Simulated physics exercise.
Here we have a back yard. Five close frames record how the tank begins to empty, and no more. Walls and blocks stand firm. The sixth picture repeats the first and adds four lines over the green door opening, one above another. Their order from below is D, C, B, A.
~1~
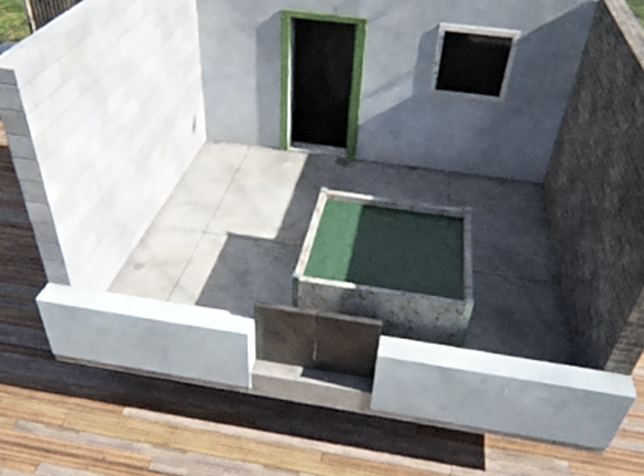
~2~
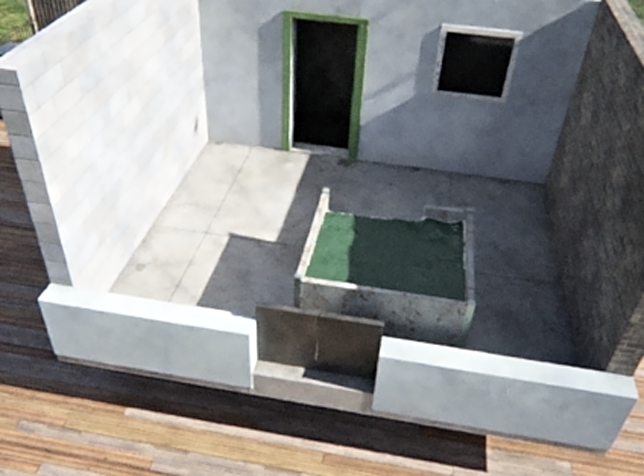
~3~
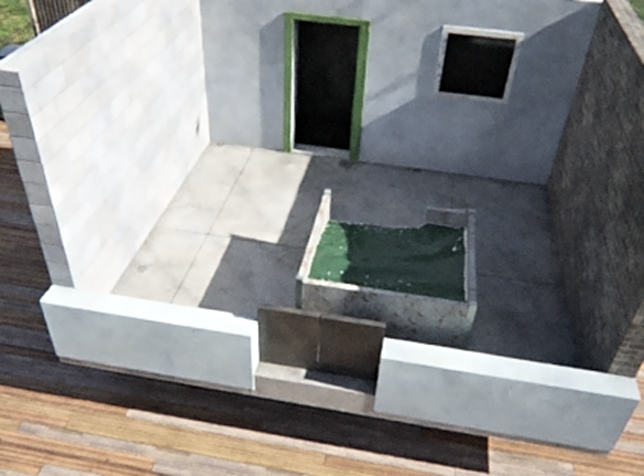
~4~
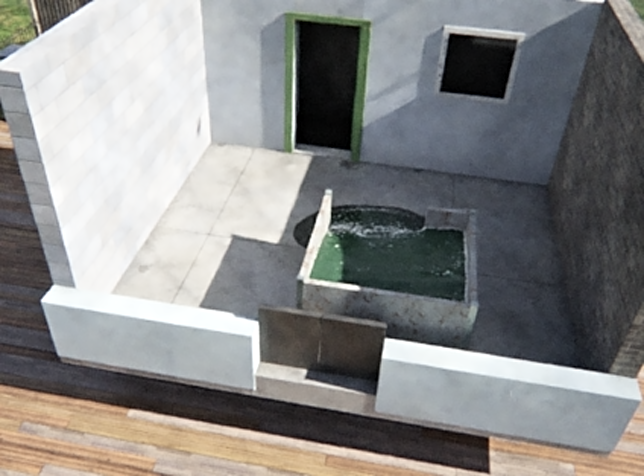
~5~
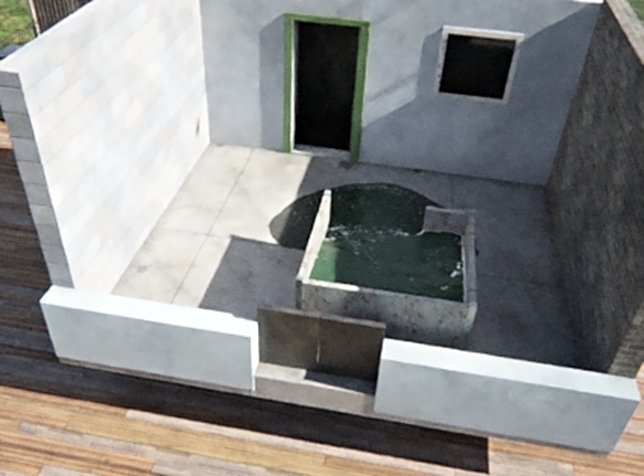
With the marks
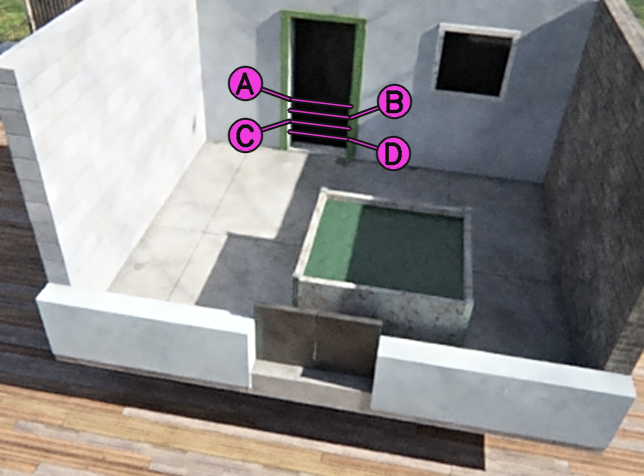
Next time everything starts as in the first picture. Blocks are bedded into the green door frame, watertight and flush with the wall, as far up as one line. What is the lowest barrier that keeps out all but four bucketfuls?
The answer is mark D.
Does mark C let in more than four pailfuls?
No, not at all.
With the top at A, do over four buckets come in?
No, that is safe.
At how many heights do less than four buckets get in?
All of them.
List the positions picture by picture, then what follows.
Water in the tank at rest, its middle at (388, 248); foot of the green doorway at (318, 154); shut gate at (317, 322), in the first frame.
Water covers 2 % of the ground, its front hidden from here, in the second frame.
Water covers 5 % of the ground, its front hidden from here, in the third frame.
In the fourth frame, 10 % of the ground under water, visible out to (308, 224).
In the fifth frame, 18 % of the ground under water, visible out to (398, 188).
In magenta, A at (320, 102); B at (319, 114); C at (319, 124); D at (318, 135); from the bottom up D, C, B, A.
If A is chosen, nothing gets over.
If B is chosen, nothing gets over.
If C is chosen, nothing gets over.
If D is chosen, a bucket or two gets in.
